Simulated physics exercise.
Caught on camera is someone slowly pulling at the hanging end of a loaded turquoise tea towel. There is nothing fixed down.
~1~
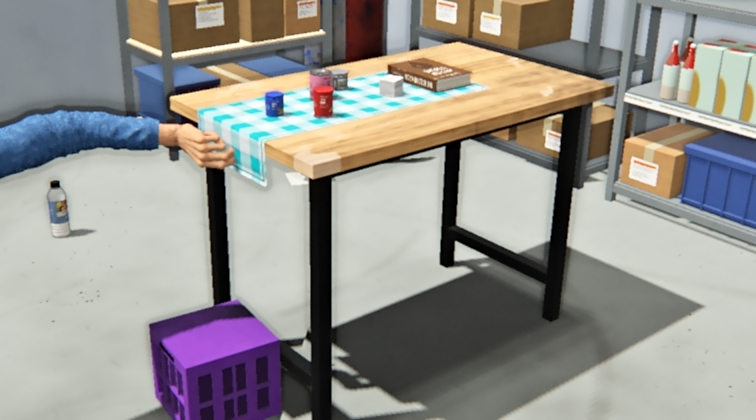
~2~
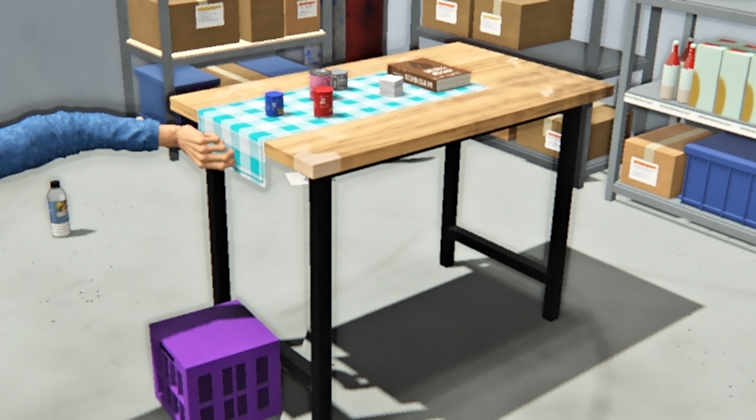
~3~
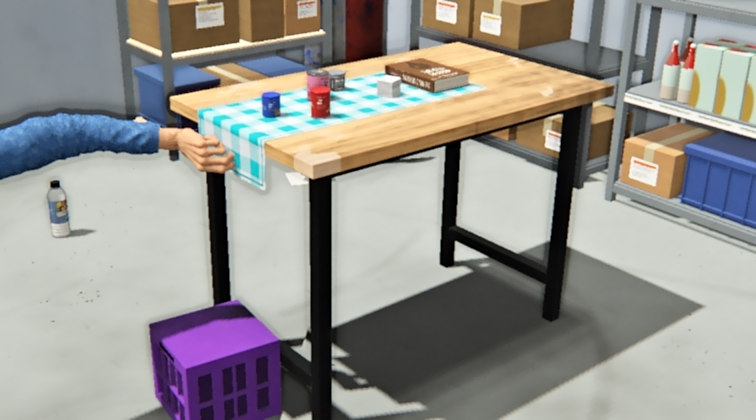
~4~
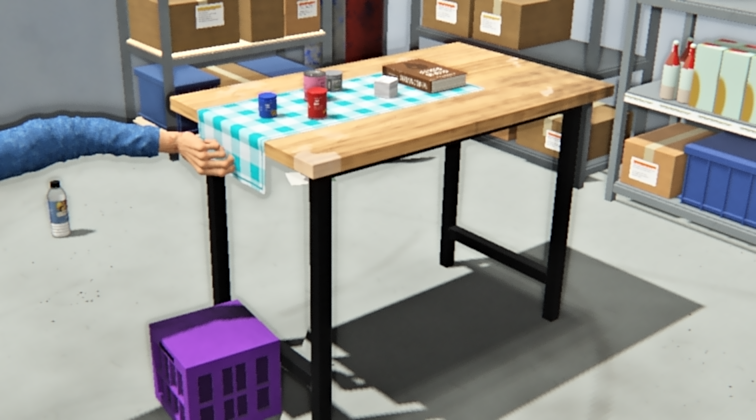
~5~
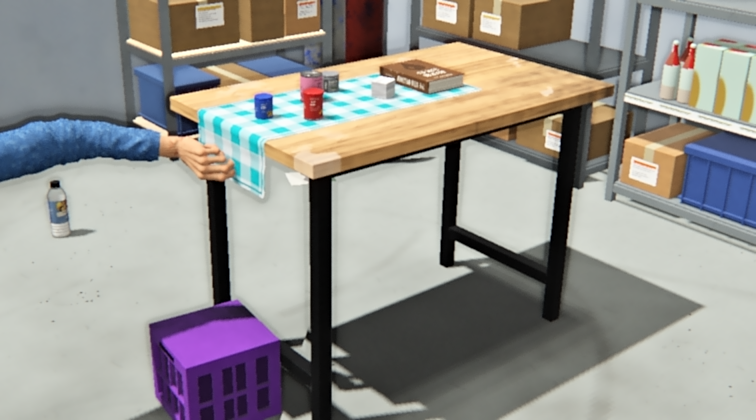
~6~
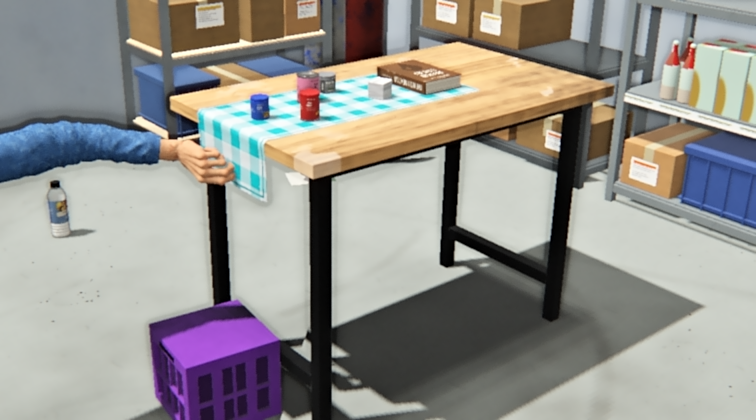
A hand in a blue sleeve, reaching in from the left, slowly draws down the hanging end of a turquoise checked cloth on a wooden table, seen from slightly above in a storeroom with shelves. On the cloth sit blue, red, pinkish and grey containers, a pale cube and a brown book, with a purple crate below. Everything on it creeps slightly left together, while the view stays still.
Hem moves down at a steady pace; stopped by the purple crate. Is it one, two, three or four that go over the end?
The number that falls is four.
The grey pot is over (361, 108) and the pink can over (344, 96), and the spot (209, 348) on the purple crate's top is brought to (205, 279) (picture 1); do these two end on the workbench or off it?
Here's what happens: The grey pot remains aboard, the pink can remains aboard.
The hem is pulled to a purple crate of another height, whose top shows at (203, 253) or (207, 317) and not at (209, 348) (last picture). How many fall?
Result: 1; 3.
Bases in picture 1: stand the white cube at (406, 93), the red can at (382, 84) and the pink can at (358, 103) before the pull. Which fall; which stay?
Record - white cube retained; red can retained; pink can lost.
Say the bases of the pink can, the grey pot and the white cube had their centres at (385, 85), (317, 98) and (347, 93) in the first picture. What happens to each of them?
Pink can: Safe. Grey pot: Lost. White cube: Lost.
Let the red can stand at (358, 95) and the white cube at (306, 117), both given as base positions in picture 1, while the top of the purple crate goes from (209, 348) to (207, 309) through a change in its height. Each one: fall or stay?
As for the red can, it stays in place; as for the white cube, it leaves the top.
Soon after, hem near (232, 230); blue pot gone.
Then, hem near (233, 294); blue pot, red can and pink can gone.
At rest, hem on the crate; blue pot, red can, pink can and grey pot gone. It carries off four.
